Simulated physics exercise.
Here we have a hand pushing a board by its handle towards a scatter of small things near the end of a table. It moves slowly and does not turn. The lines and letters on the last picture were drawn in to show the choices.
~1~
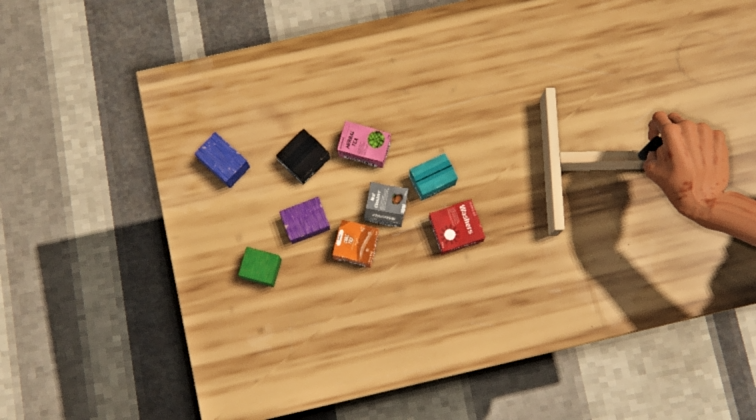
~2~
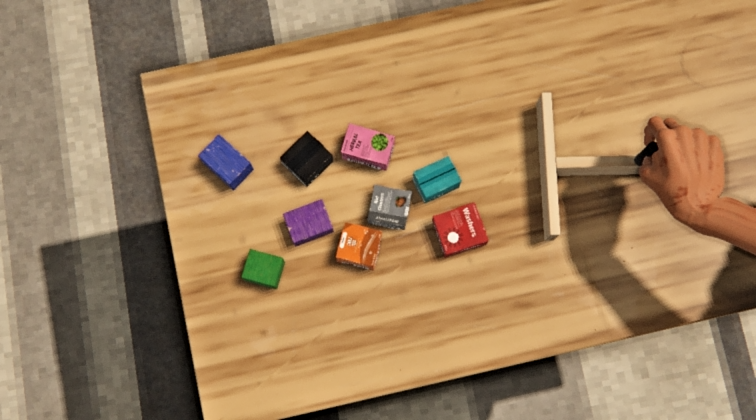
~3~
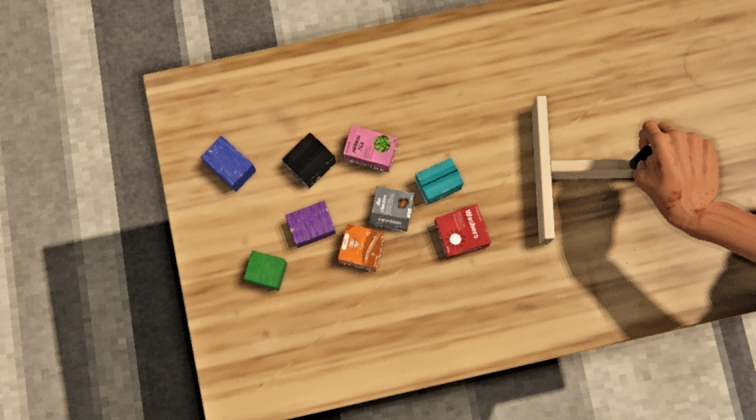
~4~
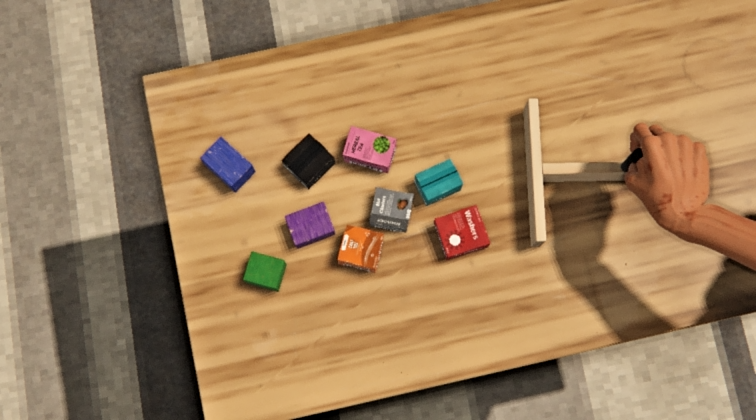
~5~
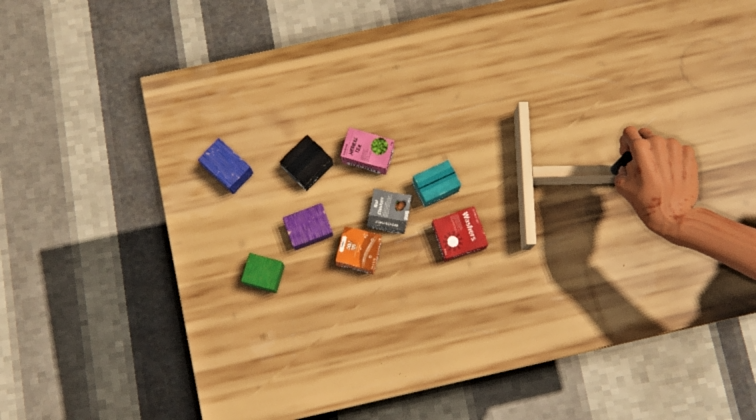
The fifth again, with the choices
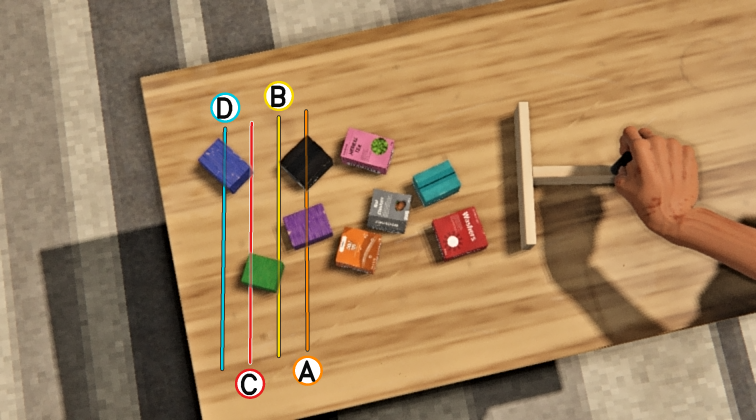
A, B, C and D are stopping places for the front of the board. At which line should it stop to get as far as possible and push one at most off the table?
No farther than B.
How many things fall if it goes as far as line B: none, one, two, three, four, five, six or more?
One.
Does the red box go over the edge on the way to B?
No.
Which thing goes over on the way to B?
It is the green block.
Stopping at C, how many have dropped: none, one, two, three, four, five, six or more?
In all, two.
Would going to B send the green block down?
Yes.
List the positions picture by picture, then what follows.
In the first frame, grey packet (386, 205); red box (456, 227); green block (260, 268).
In the second frame, board (551, 162); blue block (226, 163).
In the third frame, board (545, 166); purple block (311, 225).
In the fourth frame, board (537, 169); pink packet (370, 150).
In the fifth frame, board (527, 172); grey packet (389, 211); red box (459, 234); green block (263, 274).
On the marked copy, A at (307, 227); B at (279, 234); C at (251, 240); D at (224, 246).
Following B. Soon after the start, board (439, 191); red box (411, 241); turquoise box (411, 181).
Later, board (349, 211); green block (242, 277); purple block (251, 231).
In the end, board (280, 226); green block over the edge; purple block (189, 250); one fallen.
As for the rest, A is within the limit but short; C drops two; D drops four.
